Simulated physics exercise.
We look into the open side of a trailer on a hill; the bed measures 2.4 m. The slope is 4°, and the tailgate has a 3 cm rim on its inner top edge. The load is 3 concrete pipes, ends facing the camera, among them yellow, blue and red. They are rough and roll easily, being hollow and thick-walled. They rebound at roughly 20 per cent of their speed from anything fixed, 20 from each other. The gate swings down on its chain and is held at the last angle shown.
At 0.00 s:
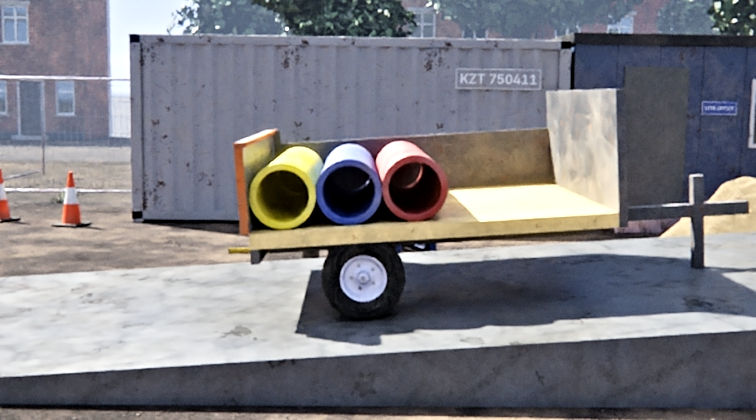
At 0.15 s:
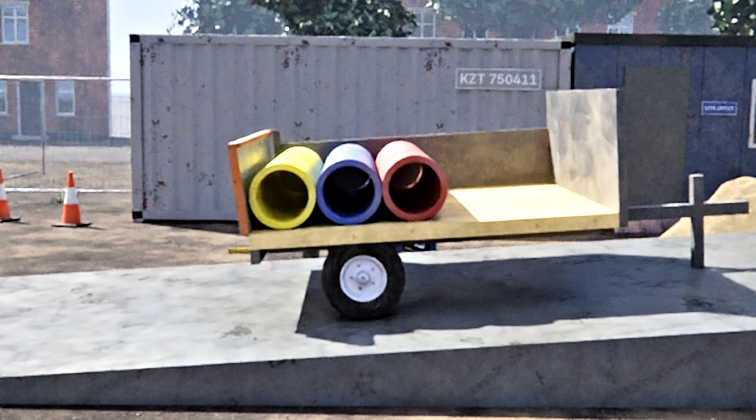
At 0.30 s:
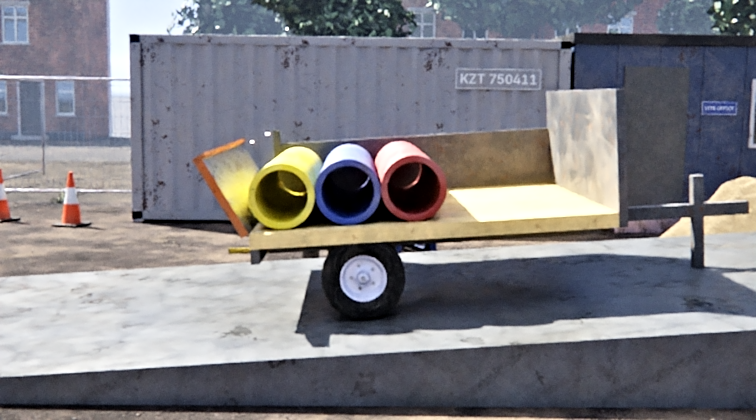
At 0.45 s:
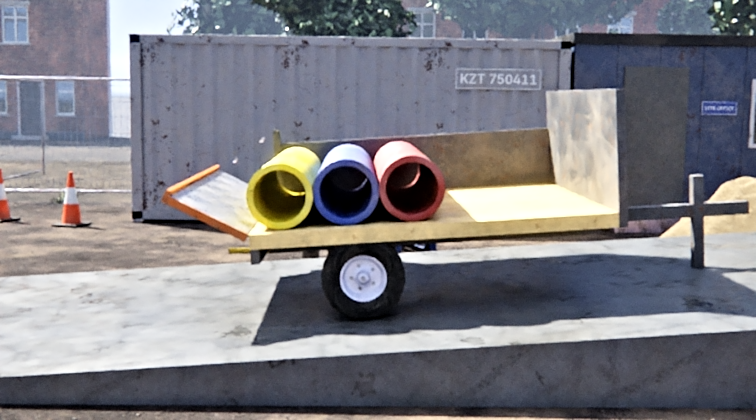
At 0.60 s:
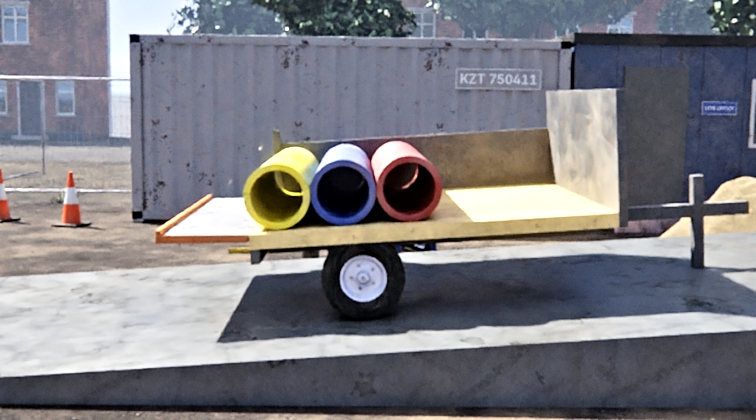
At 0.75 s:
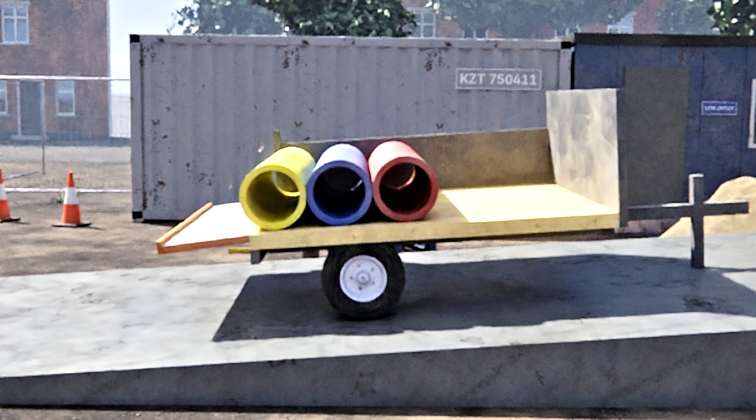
A trailer's tailgate swings down on the left as three colored pipes shift slightly left.
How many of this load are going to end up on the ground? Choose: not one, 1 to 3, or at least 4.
Out of 3: 1 to 3.
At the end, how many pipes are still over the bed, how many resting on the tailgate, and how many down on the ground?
In that order: 0, 0, 3.
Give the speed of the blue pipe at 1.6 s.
About 0.4 m/s.
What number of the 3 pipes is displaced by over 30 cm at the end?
In all, 3.
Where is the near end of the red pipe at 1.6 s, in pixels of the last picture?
At about (367, 191).
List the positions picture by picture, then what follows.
In the first frame, yellow at (282, 196), blue at (349, 192), red at (415, 188); gate 86° above level, tip at (238, 146); 3 of the 3 make up the bottom layer on the bed.
In the second frame, yellow at (282, 196), blue at (349, 192), red at (415, 188); gate 82° above level, tip at (232, 147).
In the third frame, yellow at (281, 196), blue at (348, 192), red at (414, 188); gate 58° above level, tip at (198, 160).
In the fourth frame, yellow at (280, 196), blue at (346, 192), red at (412, 188); gate 26° above level, tip at (166, 199).
In the fifth frame, yellow at (277, 197), blue at (343, 193), red at (409, 189); gate 1° below level, tip at (159, 239).
In the sixth frame, yellow at (273, 197), blue at (339, 193), red at (406, 189); gate 8° below level, tip at (161, 250).
After 1.6 s, yellow is on the gate, 10 cm past the hinge, rolling left; blue is on the bed, 35 cm short of the hinge, rolling left; red is on the bed, 80 cm short of the hinge, rolling left; 0 of 3 are out.
After 2.6 s, yellow is dropping off the gate; blue is on the gate, 25 cm past the hinge, rolling left; red is on the bed, 20 cm short of the hinge, rolling left; 1 of 3 is out.
After 3.7 s, yellow is off the vehicle; blue is off the vehicle; red is dropping off the gate; 3 of 3 are out.
At rest (5.6 s), yellow is off the vehicle; blue is out on the ground; red is out on the ground; 3 of 3 are out.
